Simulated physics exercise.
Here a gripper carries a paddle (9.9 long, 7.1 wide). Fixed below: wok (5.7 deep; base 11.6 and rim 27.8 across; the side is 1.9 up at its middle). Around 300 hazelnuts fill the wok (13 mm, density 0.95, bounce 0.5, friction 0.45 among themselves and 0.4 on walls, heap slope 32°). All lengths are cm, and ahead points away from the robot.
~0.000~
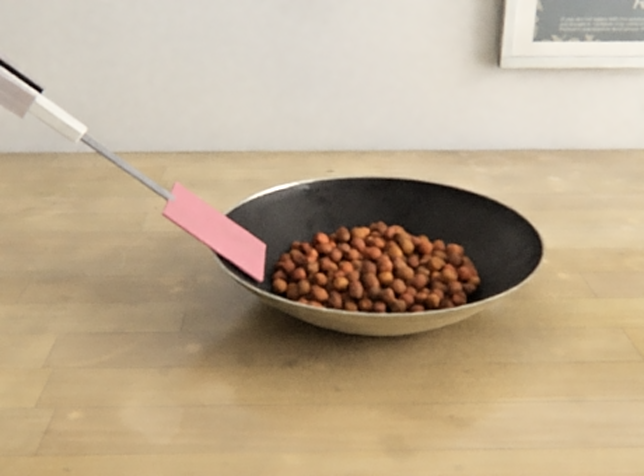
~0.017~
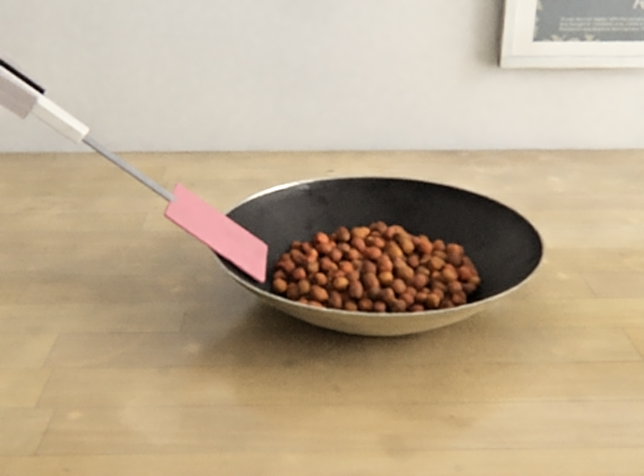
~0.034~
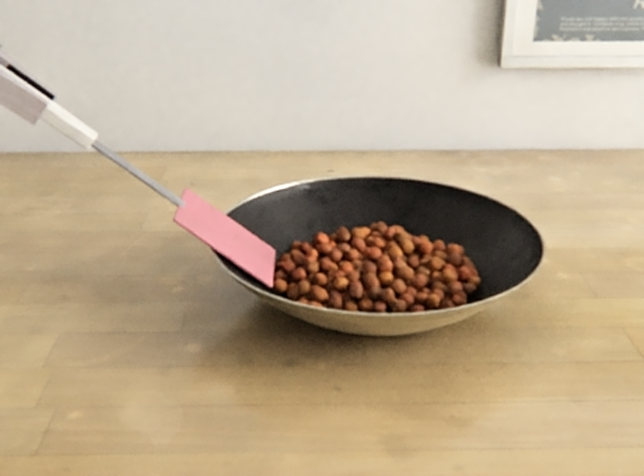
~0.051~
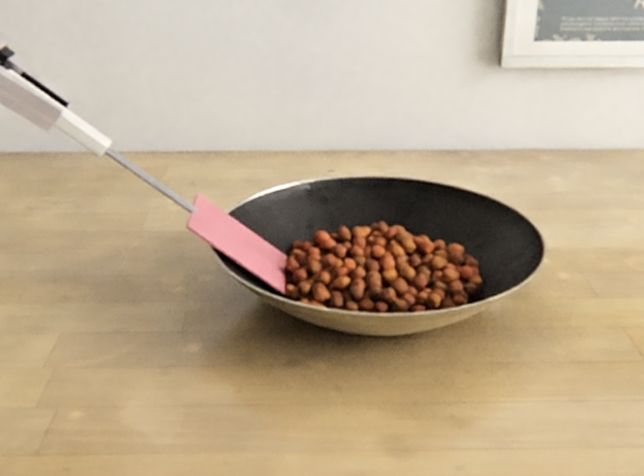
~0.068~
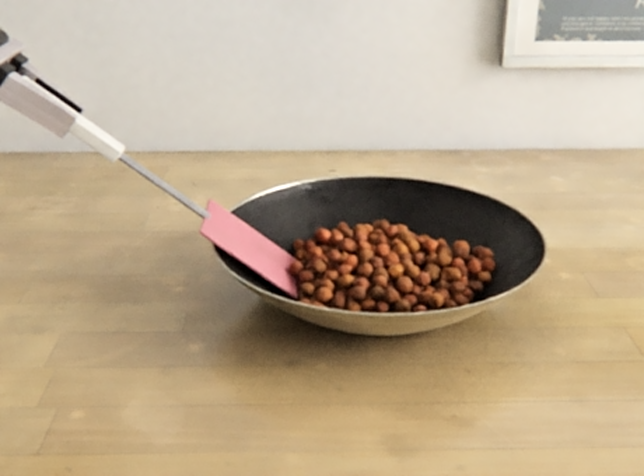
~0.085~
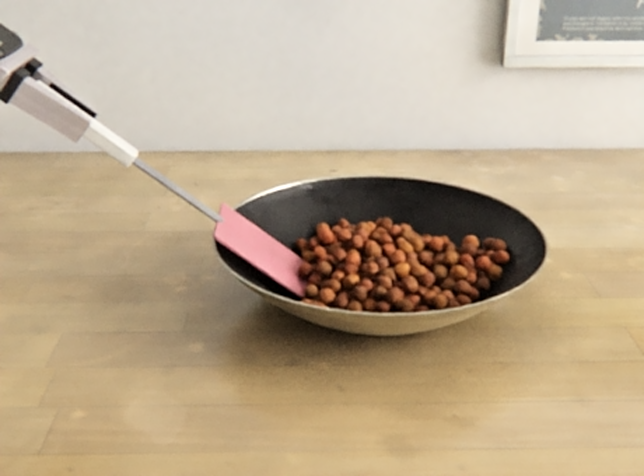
On a wooden tabletop, a gripper slides a pink paddle rightward into a dark wok, pushing the heaped hazelnuts slightly right.
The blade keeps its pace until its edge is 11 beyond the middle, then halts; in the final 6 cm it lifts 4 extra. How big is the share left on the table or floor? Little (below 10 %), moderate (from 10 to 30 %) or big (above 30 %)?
Share on the table or floor: Moderate (from 10 to 30 %).
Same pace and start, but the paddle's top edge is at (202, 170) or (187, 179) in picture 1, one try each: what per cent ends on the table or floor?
About 25 and 20 per cent.
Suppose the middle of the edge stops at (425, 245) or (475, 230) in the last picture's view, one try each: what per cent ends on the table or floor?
About 0 and 10 per cent.
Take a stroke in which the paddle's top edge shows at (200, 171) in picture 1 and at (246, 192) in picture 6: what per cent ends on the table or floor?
About 25 per cent.
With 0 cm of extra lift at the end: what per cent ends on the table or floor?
About 20 per cent.
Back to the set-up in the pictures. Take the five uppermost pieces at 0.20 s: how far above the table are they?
Some 5 cm.
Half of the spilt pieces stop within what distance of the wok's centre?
About 28 cm.
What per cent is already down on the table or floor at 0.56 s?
About 10 per cent.
After 0.20 s, sloping 39°, highest piece 6 above the table; 300 in the wok.
After 0.31 s, sloping 39°, highest piece 7 above the table; 299 in the wok, 1 on the blade or in flight.
After 0.56 s, sloping 39°, highest piece 8 above the table; 236 in the wok, 37 on the table or floor, 27 on the blade or in flight.
After 1.61 s, sloping 39°, highest piece 5 above the table; 236 in the wok, 64 on the table or floor.
At rest, 236 in the wok, 64 on the table or floor. That is 21 % on the table or floor.
